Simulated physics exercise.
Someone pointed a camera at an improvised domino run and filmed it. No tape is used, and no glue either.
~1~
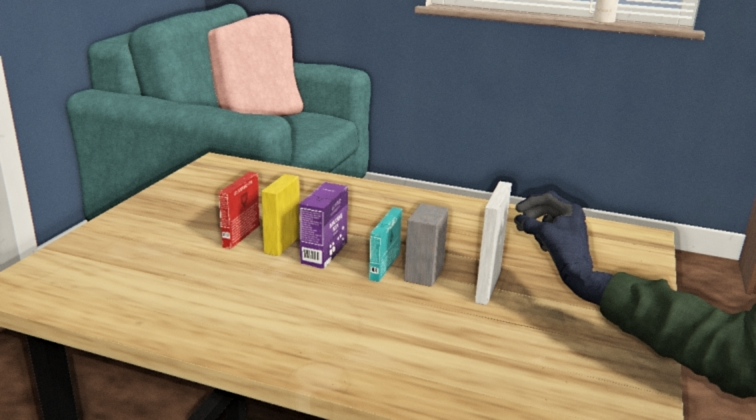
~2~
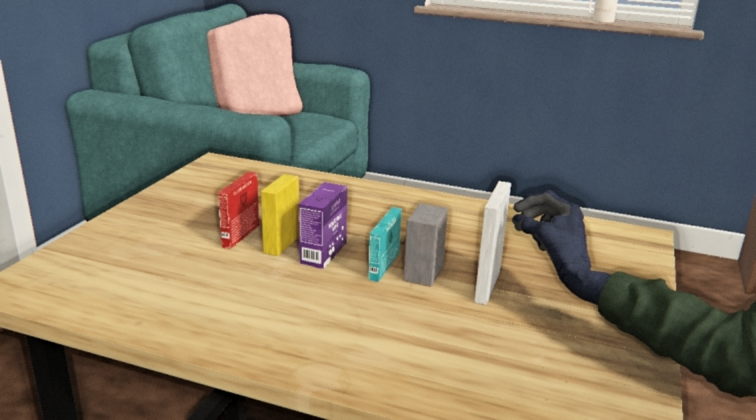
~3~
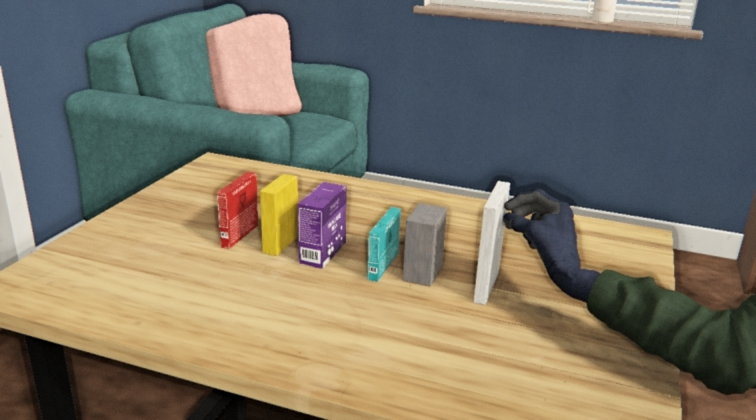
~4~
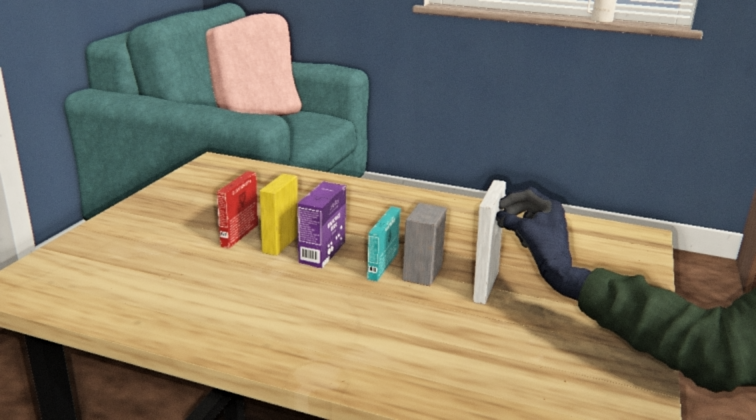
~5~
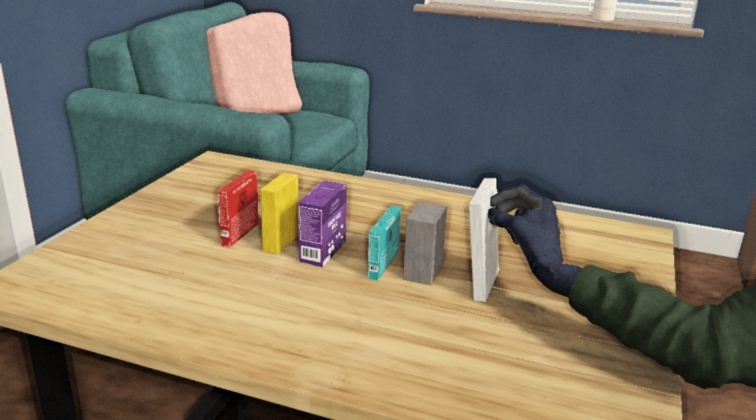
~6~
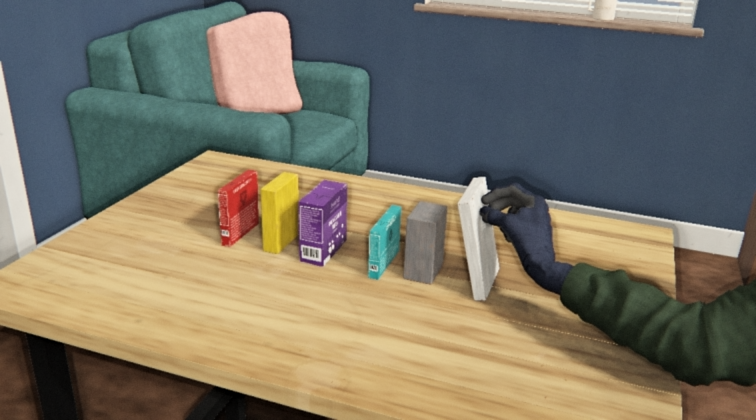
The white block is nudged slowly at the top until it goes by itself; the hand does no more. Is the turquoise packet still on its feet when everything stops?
It does not go down.
Then, 0.10 s later than the last frame, white block 27° over.
Then, 0.40 s later than the last frame, white block 33° over.
When it is over, all 4 as before. End places, in pixels of the last picture, turquoise packet near (386, 242).
